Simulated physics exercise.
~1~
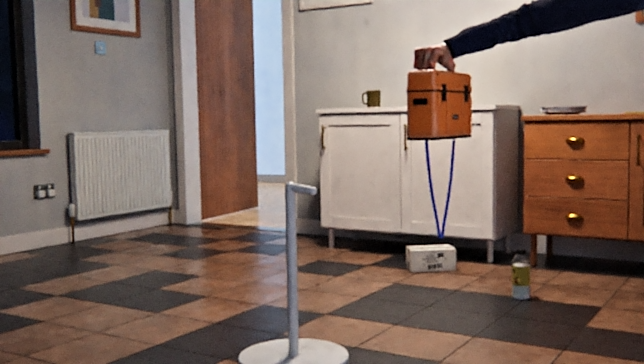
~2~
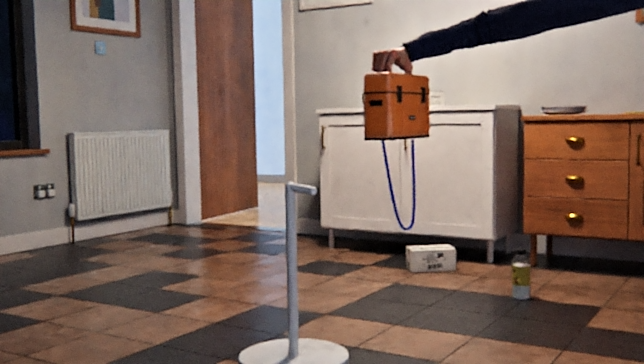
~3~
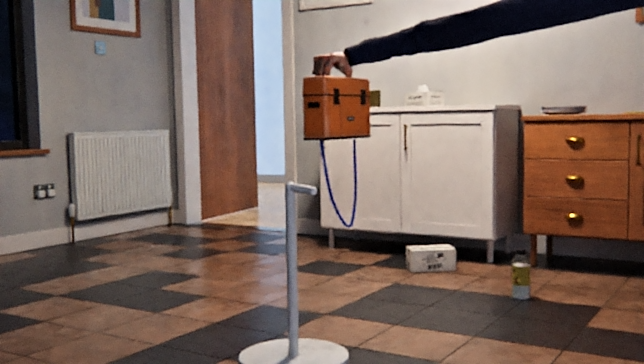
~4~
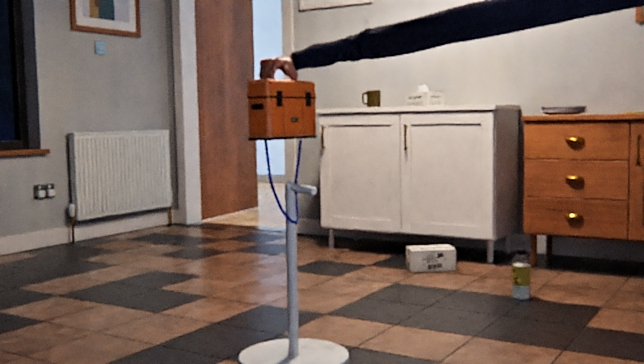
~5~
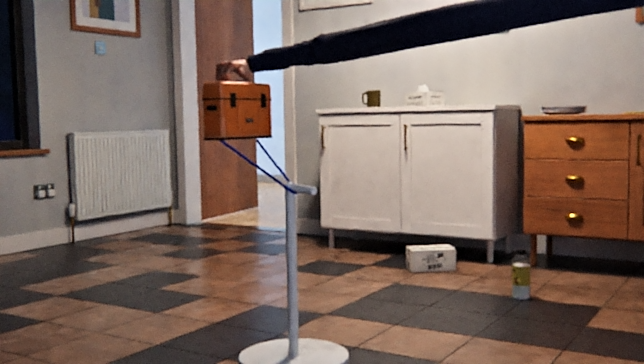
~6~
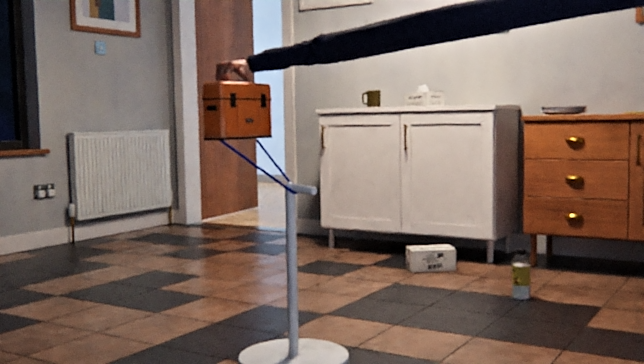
Orange case with a dangling blue loop being carried left by a hand, passing over a grey post and snagging on its hook.
